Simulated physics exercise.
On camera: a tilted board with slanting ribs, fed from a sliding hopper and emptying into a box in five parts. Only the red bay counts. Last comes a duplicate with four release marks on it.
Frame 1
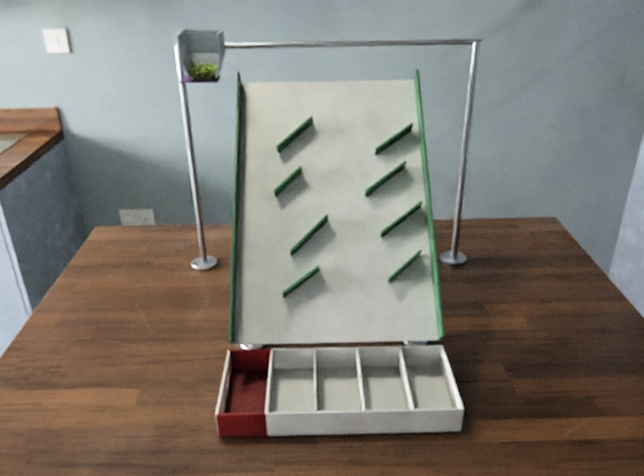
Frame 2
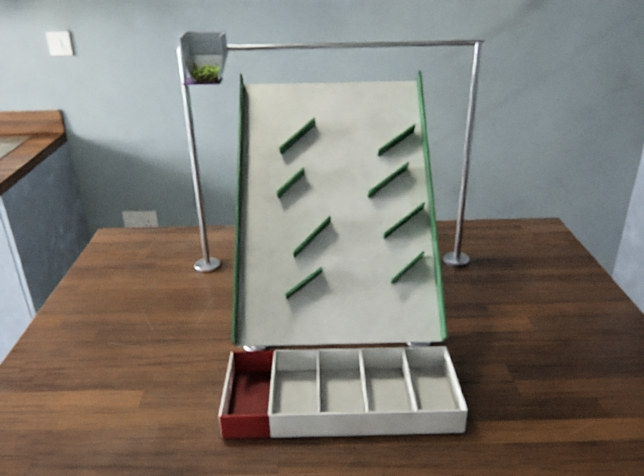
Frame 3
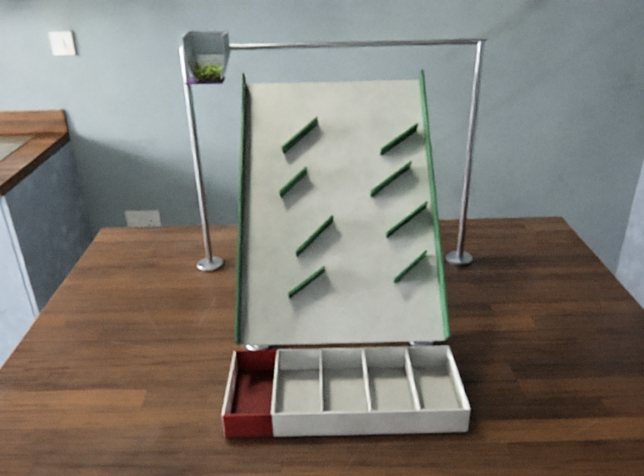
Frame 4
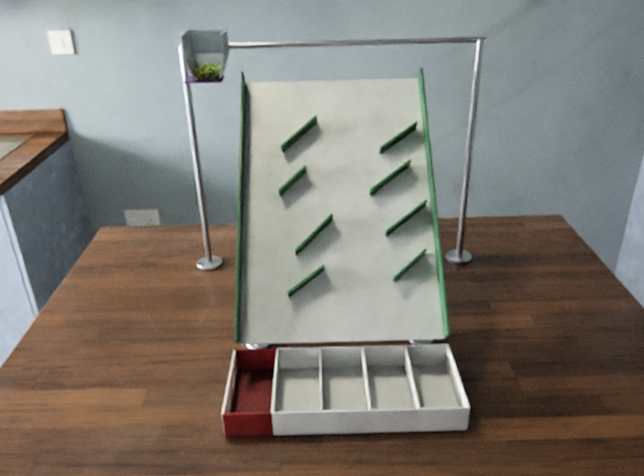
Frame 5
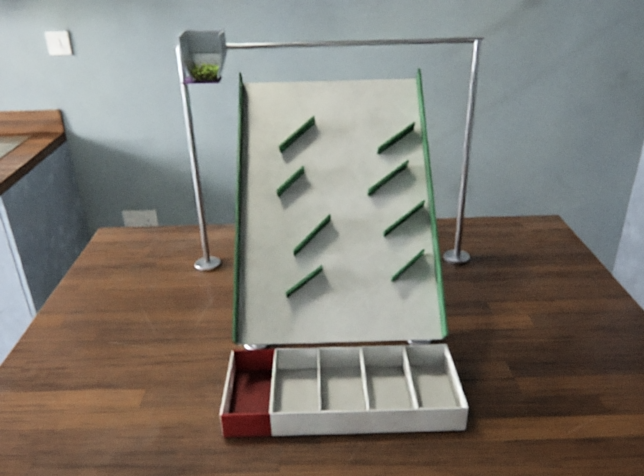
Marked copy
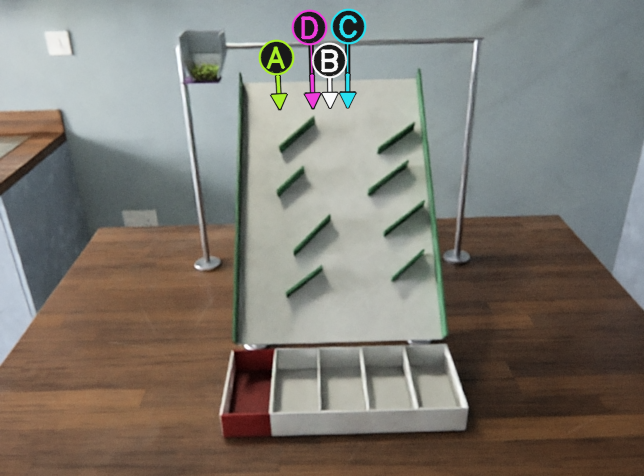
On a wooden table by a grey-blue wall, a small hopper of green peas hung at the upper left of a tilted board with green ribs, and nothing moved but a slight shift in the view.
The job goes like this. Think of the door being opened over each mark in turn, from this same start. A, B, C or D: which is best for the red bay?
Choose A.
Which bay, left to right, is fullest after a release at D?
It is the first one.
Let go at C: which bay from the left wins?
It is the third one.
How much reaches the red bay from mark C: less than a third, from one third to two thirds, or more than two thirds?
It is less than a third.
On the marked copy, mark A meets the board at (279, 103); mark B meets the board at (330, 102); mark C meets the board at (347, 101); mark D meets the board at (312, 102).
For mark A, most in the red bay, a small part held on the board.
For mark B, about a third in the red bay, about half in other bays, a small part held on the board, a small part outside the box.
For mark C, a small part in the red bay, about two thirds in other bays, a small part held on the board, a small part outside the box.
For mark D, about half in the red bay, about a third in other bays, a small part held on the board.
